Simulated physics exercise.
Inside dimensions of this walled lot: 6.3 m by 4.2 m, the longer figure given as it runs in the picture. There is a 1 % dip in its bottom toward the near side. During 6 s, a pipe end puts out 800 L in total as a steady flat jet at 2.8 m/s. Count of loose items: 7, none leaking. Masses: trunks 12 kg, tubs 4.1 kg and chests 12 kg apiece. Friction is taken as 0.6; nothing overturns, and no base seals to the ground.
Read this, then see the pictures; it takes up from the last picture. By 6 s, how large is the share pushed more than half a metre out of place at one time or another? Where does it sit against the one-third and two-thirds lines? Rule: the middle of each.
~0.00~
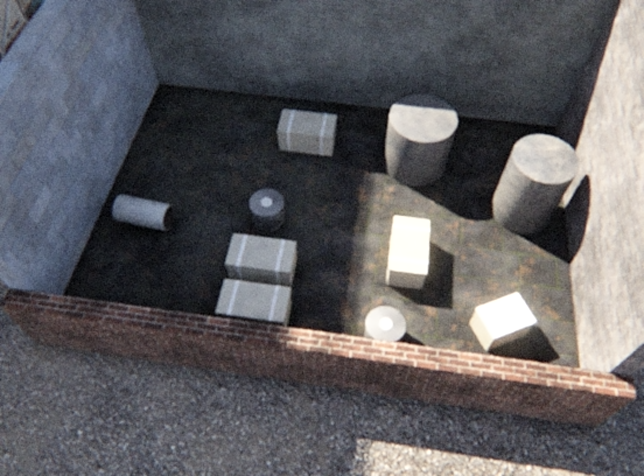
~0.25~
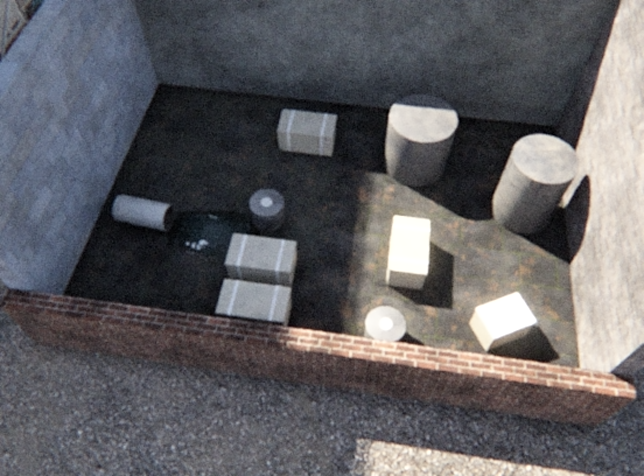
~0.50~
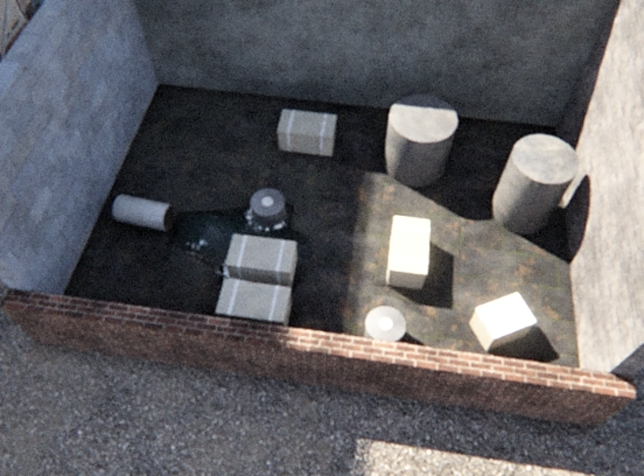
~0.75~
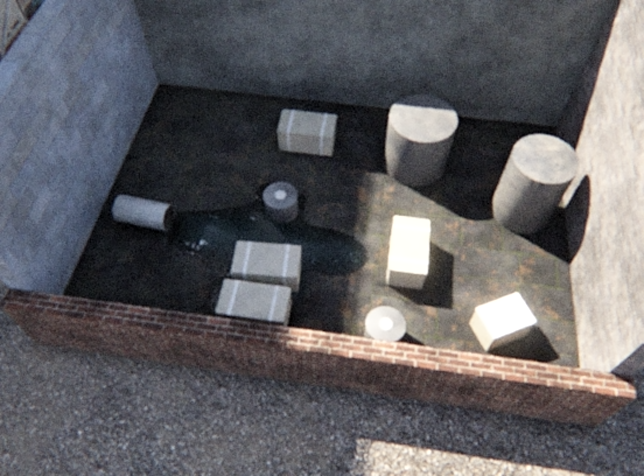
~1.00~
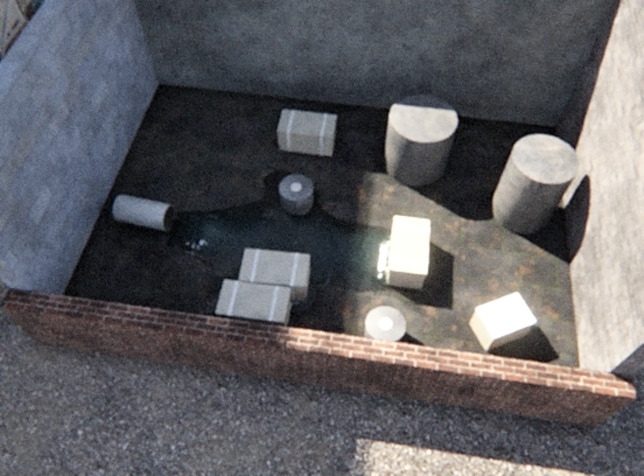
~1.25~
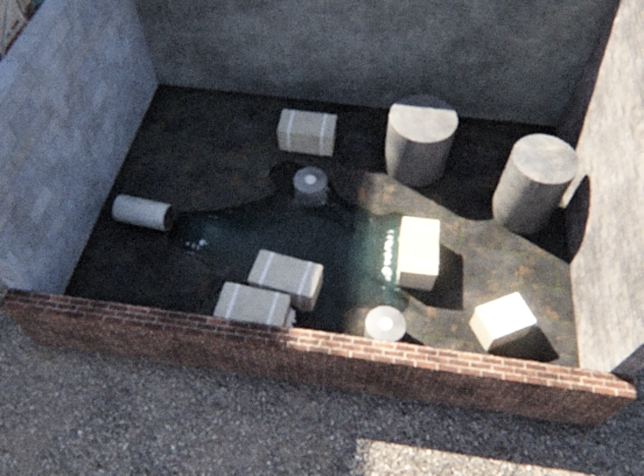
I'd say it meets two thirds.
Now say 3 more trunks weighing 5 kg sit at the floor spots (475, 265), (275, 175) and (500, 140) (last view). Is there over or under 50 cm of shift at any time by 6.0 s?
Order as asked - goes beyond, stays inside, stays inside.
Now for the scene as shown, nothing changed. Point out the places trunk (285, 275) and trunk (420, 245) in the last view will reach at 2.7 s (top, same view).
Around (402, 313) and (526, 255).
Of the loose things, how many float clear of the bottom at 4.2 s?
Total: 4.
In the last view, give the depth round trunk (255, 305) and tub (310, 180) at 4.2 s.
About 3 and 1 cm.
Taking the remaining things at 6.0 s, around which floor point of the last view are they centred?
Close to (421, 259).
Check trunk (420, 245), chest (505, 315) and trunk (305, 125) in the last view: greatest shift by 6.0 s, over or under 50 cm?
Result by item: Beyond it; beyond it; within it.
After 1.8 s 3 of 7 are over 50 cm from their spots; 0 afloat.
After 2.7 s 4 of 7 are over 50 cm from their spots; 2 afloat.
After 4.2 s 5 of 7 are over 50 cm from their spots; 4 afloat.
After 6.0 s 5 of 7 are over 50 cm from their spots, and 5 have been at some point; 4 afloat.
